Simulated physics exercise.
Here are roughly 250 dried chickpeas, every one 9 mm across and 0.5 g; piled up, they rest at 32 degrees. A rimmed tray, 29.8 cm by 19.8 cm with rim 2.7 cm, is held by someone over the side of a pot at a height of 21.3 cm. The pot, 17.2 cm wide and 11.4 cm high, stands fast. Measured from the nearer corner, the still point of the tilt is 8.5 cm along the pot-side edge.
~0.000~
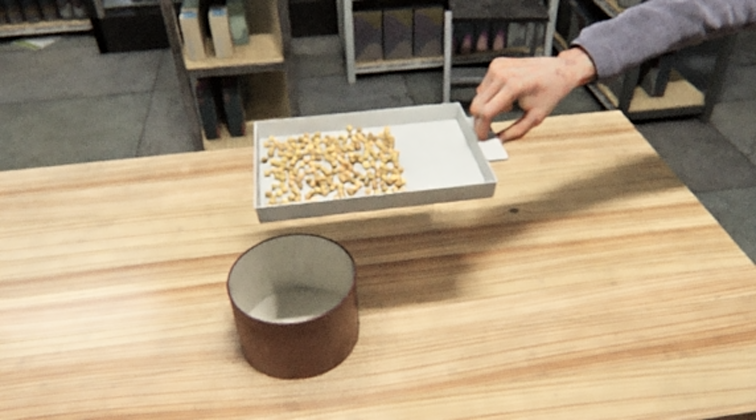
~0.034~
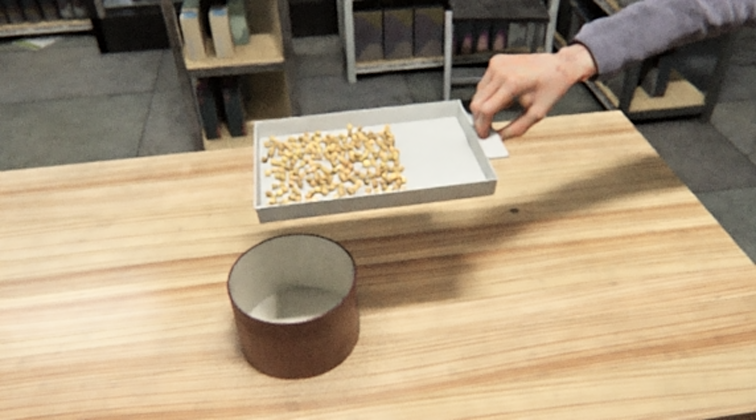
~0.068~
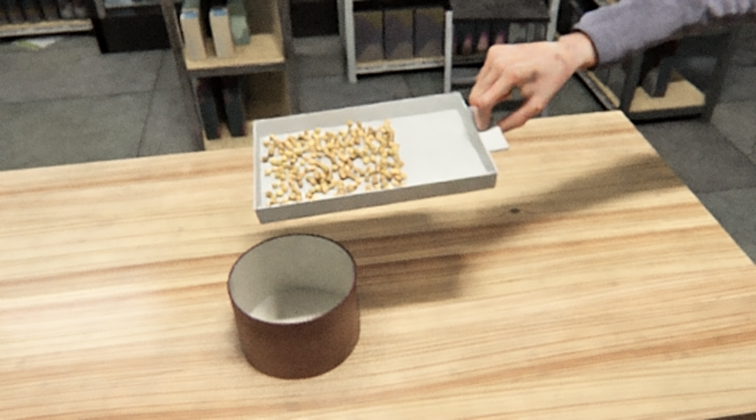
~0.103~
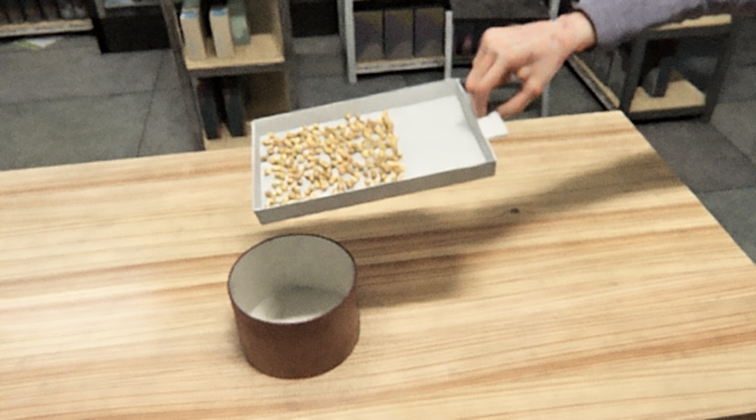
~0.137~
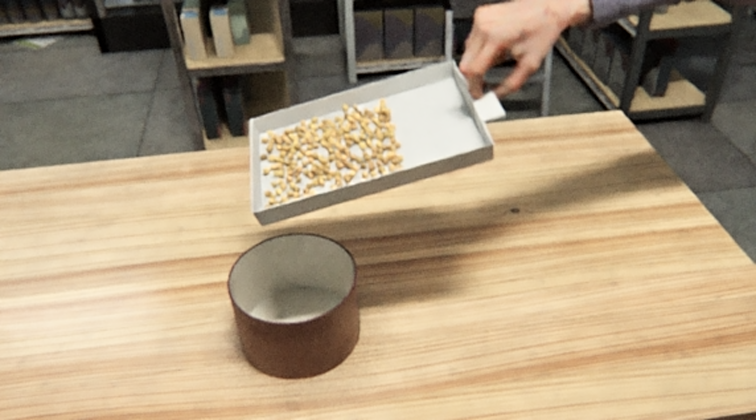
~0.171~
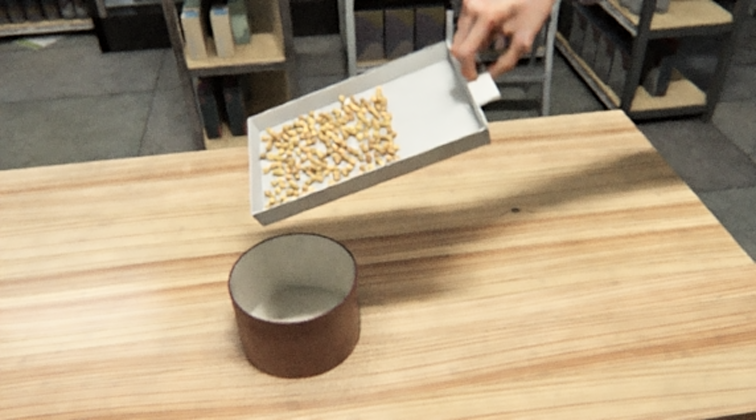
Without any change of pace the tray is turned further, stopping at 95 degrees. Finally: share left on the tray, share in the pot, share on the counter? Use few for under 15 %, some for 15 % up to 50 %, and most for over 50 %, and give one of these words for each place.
Tray: Few, pot: Some, counter: Most.
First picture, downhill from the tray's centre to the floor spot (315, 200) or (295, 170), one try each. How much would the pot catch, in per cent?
Approximately 90 percent, then 0 percent.
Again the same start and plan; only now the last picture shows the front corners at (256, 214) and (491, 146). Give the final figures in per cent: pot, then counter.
That works out as pot 75 and counter 25.
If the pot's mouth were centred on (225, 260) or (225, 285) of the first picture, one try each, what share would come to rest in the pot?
Around 90 per cent, then around 75 per cent.
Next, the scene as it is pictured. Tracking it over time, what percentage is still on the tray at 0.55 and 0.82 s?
Roughly 100 then 25.
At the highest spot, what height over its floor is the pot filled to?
Measured height: Approx. 1.5 cm.
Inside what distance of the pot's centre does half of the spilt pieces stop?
18 cm.
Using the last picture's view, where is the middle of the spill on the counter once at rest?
About (187, 317).
After 0.40 s, tilt 58 degrees; the tray holds 100 %, the pot 0 %.
After 0.55 s, tilt 84 degrees; the tray holds 100 %, the pot 0 %.
After 0.82 s, tilt 95 degrees; the tray holds 25 %, the pot 20 %.
By 1.8 s all is still; tray 5 %, pot 35 %, counter 55 %.
